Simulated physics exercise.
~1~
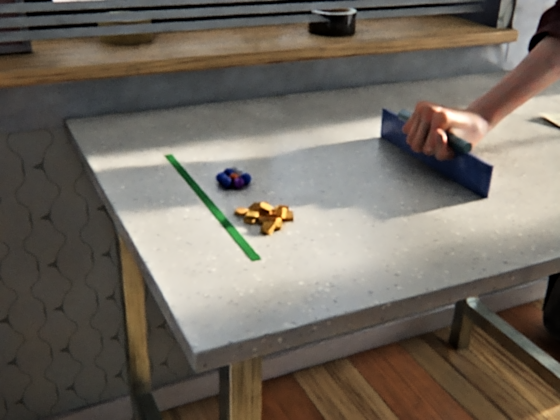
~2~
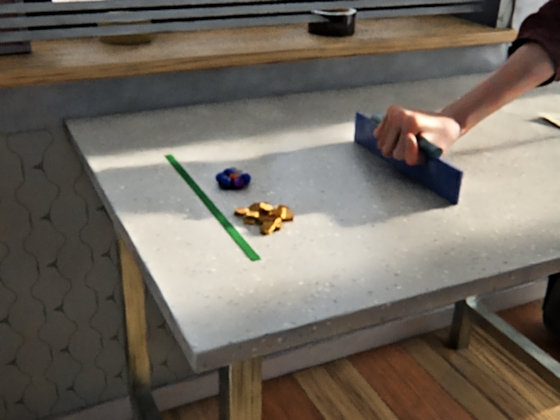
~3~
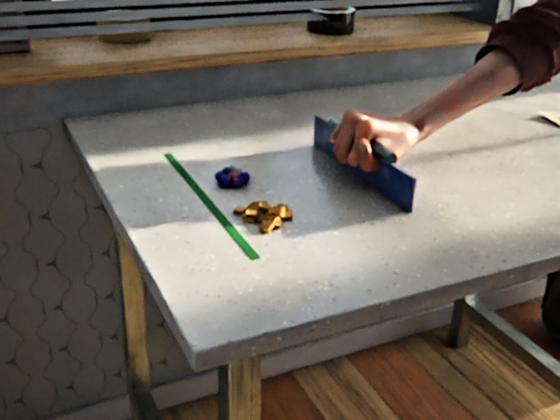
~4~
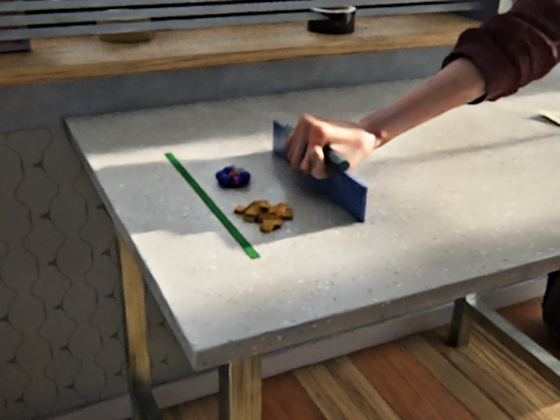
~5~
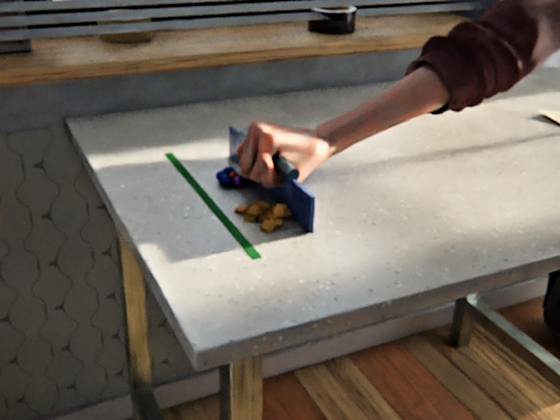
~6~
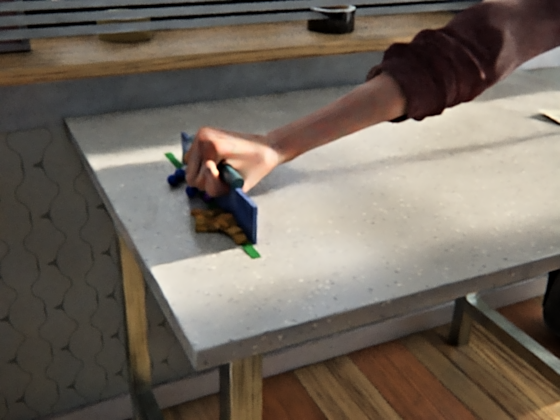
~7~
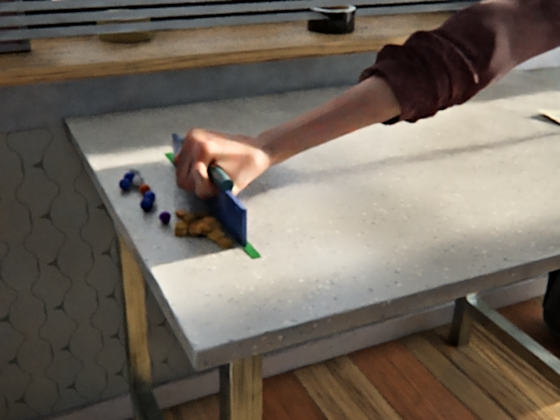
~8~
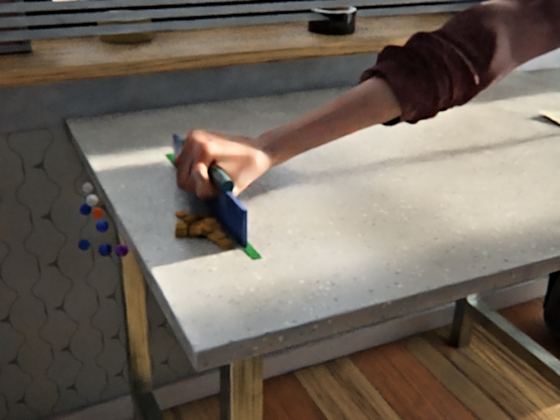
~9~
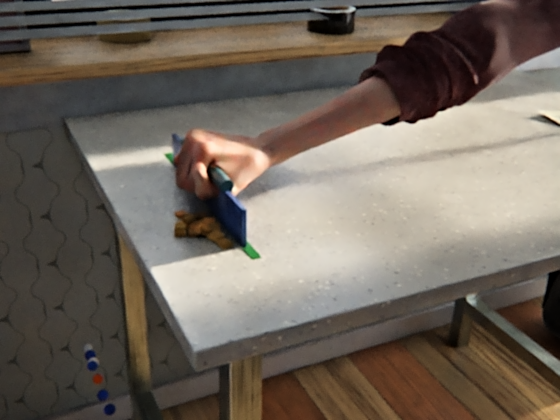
A hand in a dark red sleeve grips a blue scraper at the right of a pale speckled table, seen from slightly above, with a wooden sill behind it and a plank floor below. To the left lie a small blue heap with a touch of red and, nearer the viewer, a heap of golden-brown pieces, with a green tape strip beyond them. The scraper slides steadily left, reaches both heaps and pushes them to the tape, where it stops. The brown pieces stay bunched on the table by the blade, while the small, mostly blue pieces roll on, spill over the left edge and drop towards the floor.
